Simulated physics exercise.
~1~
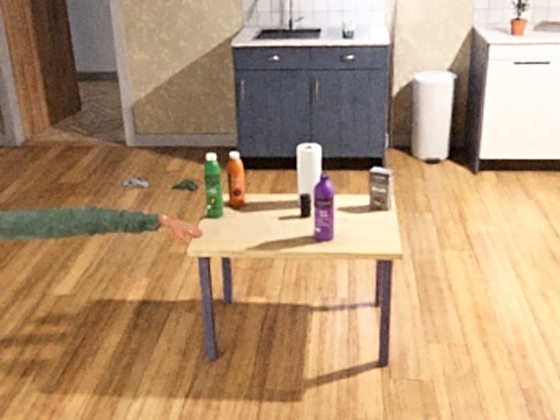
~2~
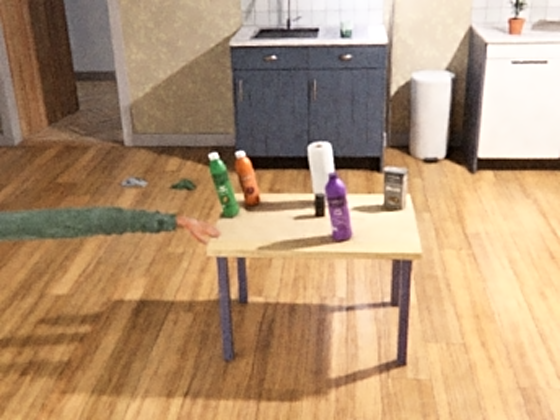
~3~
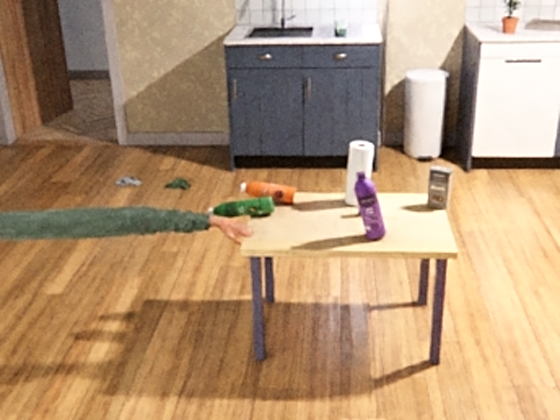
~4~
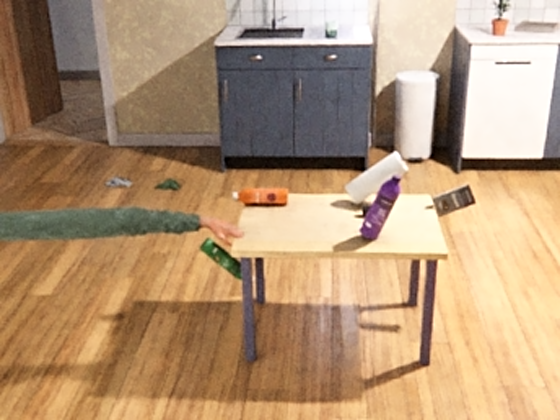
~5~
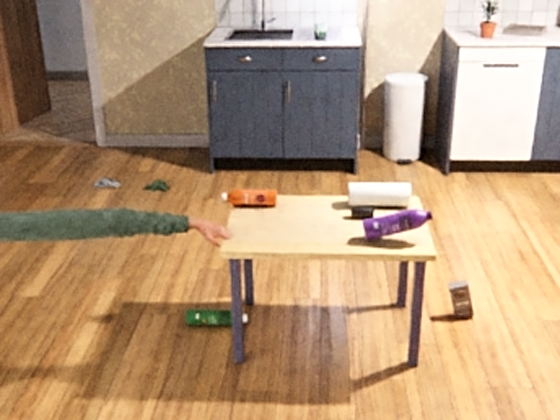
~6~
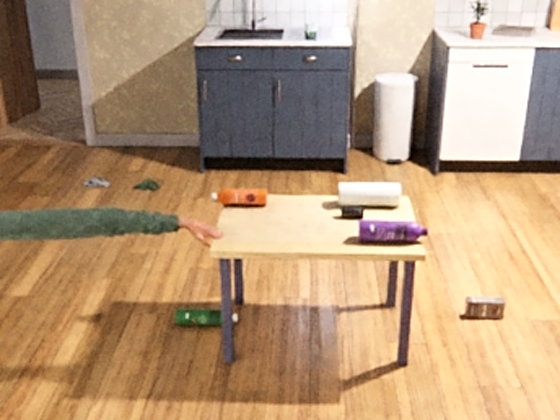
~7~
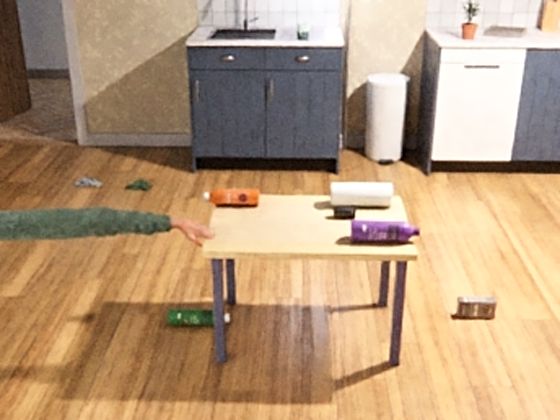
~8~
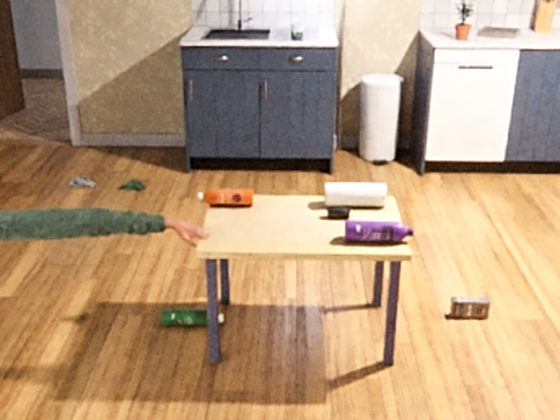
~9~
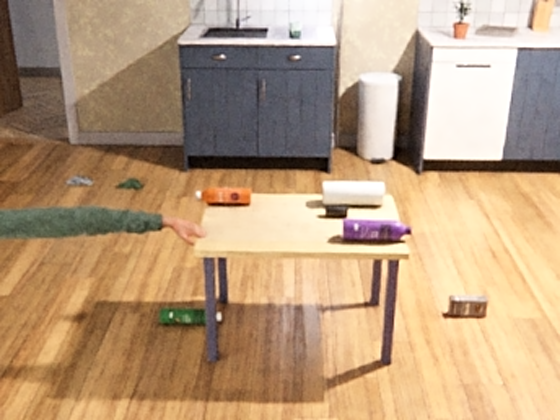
A small table jerks right beside an outstretched hand, toppling everything and dropping two items.
